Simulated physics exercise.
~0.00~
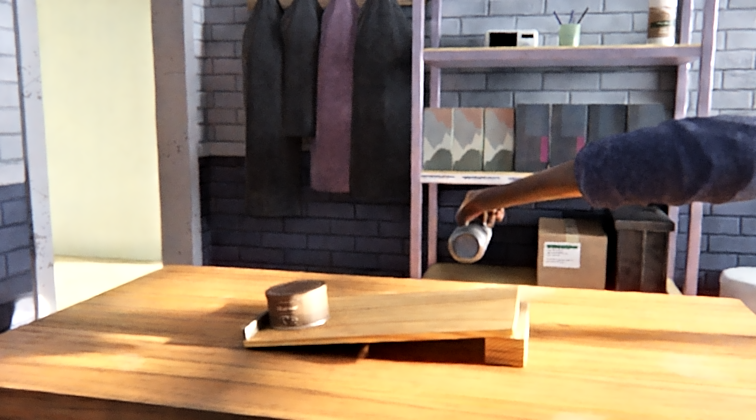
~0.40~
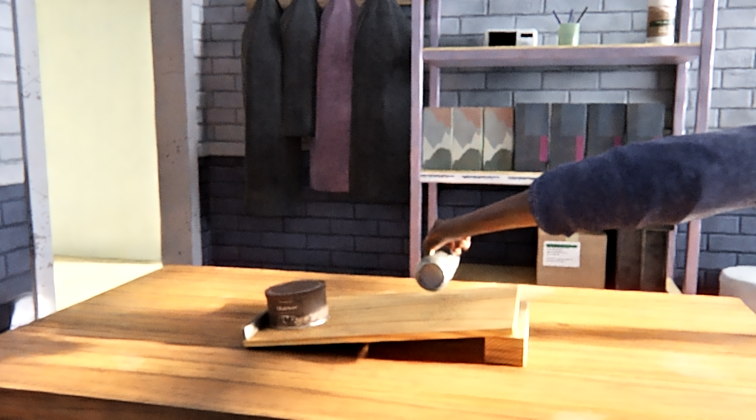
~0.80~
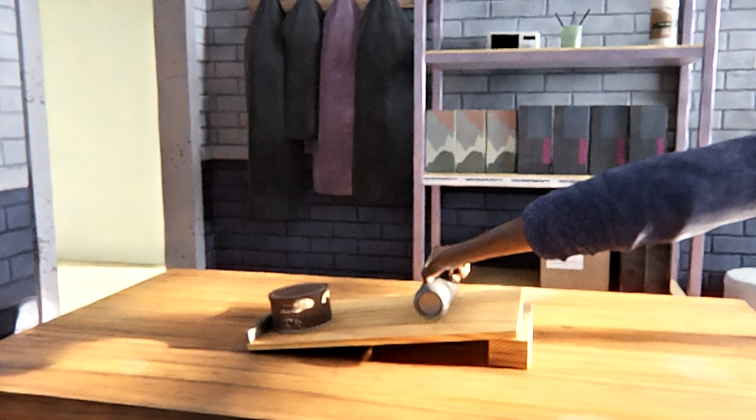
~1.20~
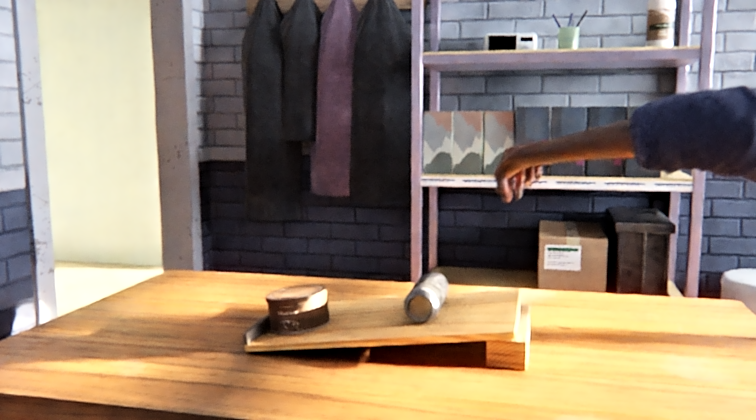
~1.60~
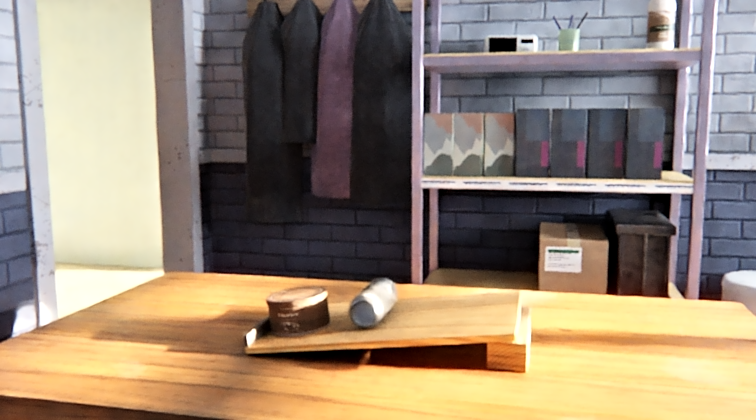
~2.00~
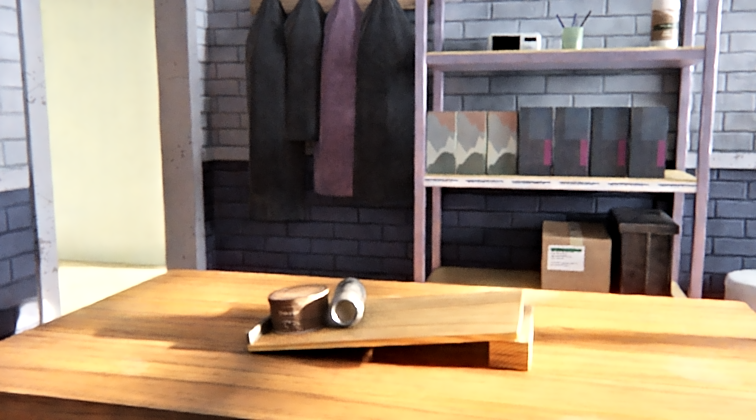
In a sunlit room with painted brick walls, a slightly swaying camera looks across a wooden table toward hanging dark and purple garments and a shelf unit. On the table, a board slopes down to the left from a block, with a brown tub standing near its low end. An arm in a dark blue sleeve reaches in from the right, lowers a grey can and lays it on its side on the board. The hand lets go and draws back out of view. The can runs down the slope to the left and ends beside the tub, which stays in place.
